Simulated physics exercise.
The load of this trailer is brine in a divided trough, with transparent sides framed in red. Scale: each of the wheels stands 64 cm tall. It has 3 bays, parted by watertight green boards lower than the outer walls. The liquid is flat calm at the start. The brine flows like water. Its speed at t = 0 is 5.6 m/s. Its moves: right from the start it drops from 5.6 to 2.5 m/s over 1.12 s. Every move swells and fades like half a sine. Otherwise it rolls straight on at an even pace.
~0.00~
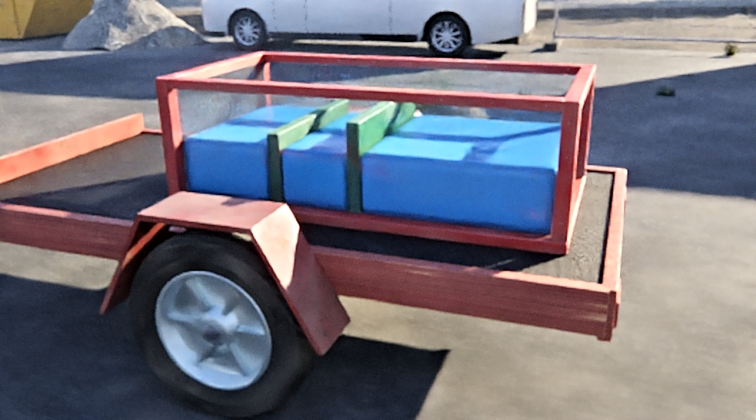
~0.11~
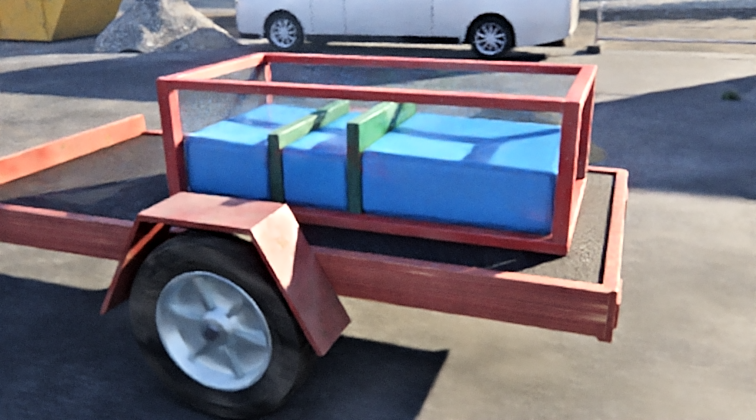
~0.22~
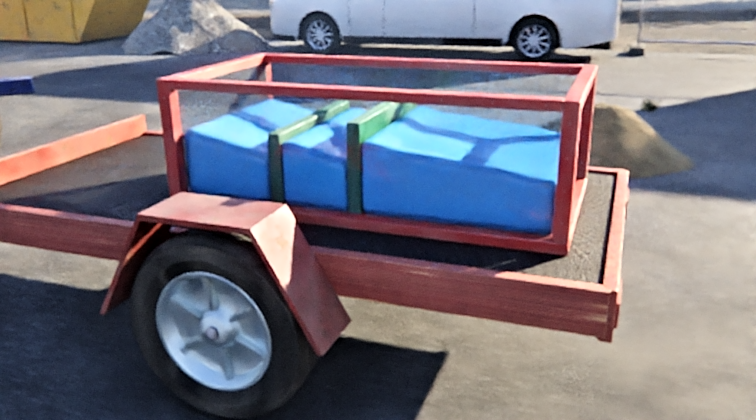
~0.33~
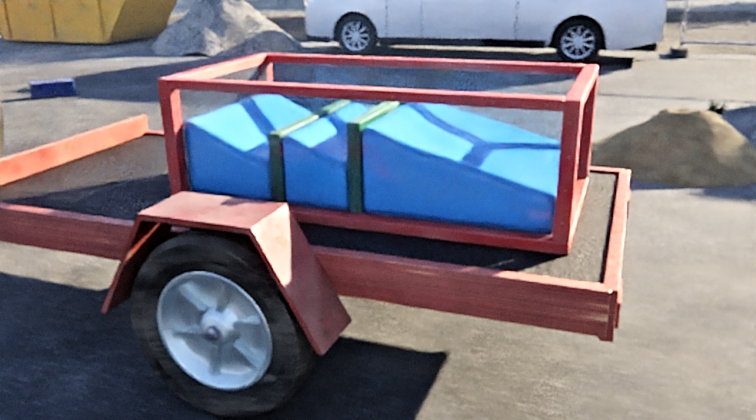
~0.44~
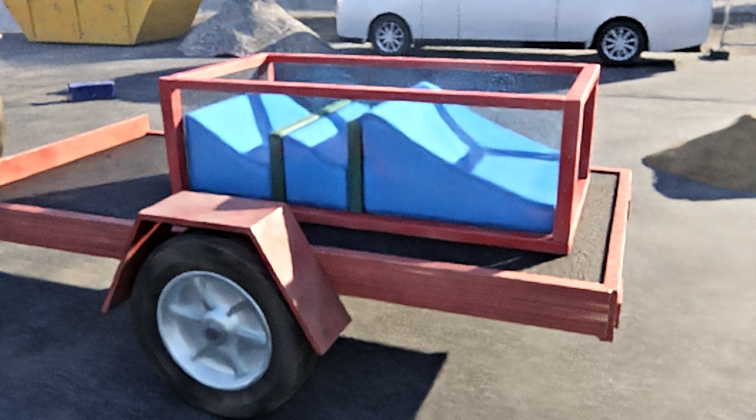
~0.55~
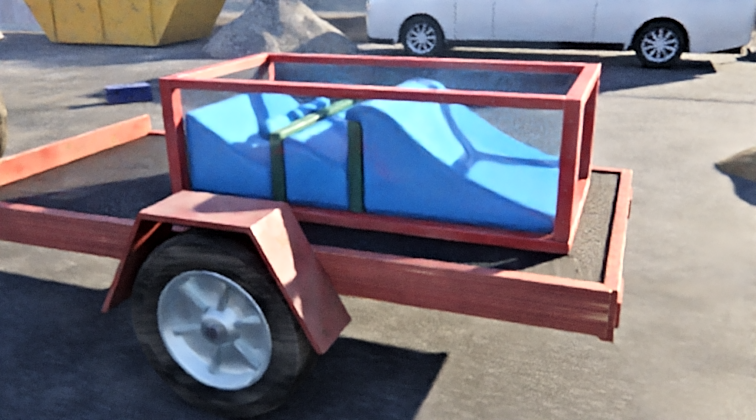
Red-framed trailer rolling left past a parked white van as blue liquid in its clear divided trough starts level, then heaves into uneven slopes.
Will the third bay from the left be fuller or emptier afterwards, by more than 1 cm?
Its level is down at the end.
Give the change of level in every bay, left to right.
From the left: 1 up, 4 up, 2 down.
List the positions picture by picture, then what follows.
The first picture shows surface heights from the left, (234, 136), (321, 143), (460, 155); board top at (272, 135) and (352, 124); the front is on the left, levels are read along the near wall; a wheel hub at (206, 338).
The second picture shows surface heights from the left, (235, 137), (321, 144), (460, 155).
The third picture shows surface heights from the left, (235, 137), (322, 145), (460, 155).
The fourth picture shows surface heights from the left, (236, 138), (322, 144), (461, 155).
The fifth picture shows surface heights from the left, (236, 137), (323, 144), (461, 159).
The sixth picture shows surface heights from the left, (237, 136), (323, 145), (461, 165); a wheel hub at (207, 337).
After 0.95 s the mean depths from the left are 23, 25, 20 cm.
After 1.35 s the mean depths from the left are 23, 26, 20 cm.
After 1.85 s the mean depths from the left are 23, 26, 20 cm.
After 4.11 s the mean depths from the left are 23, 25, 20 cm.
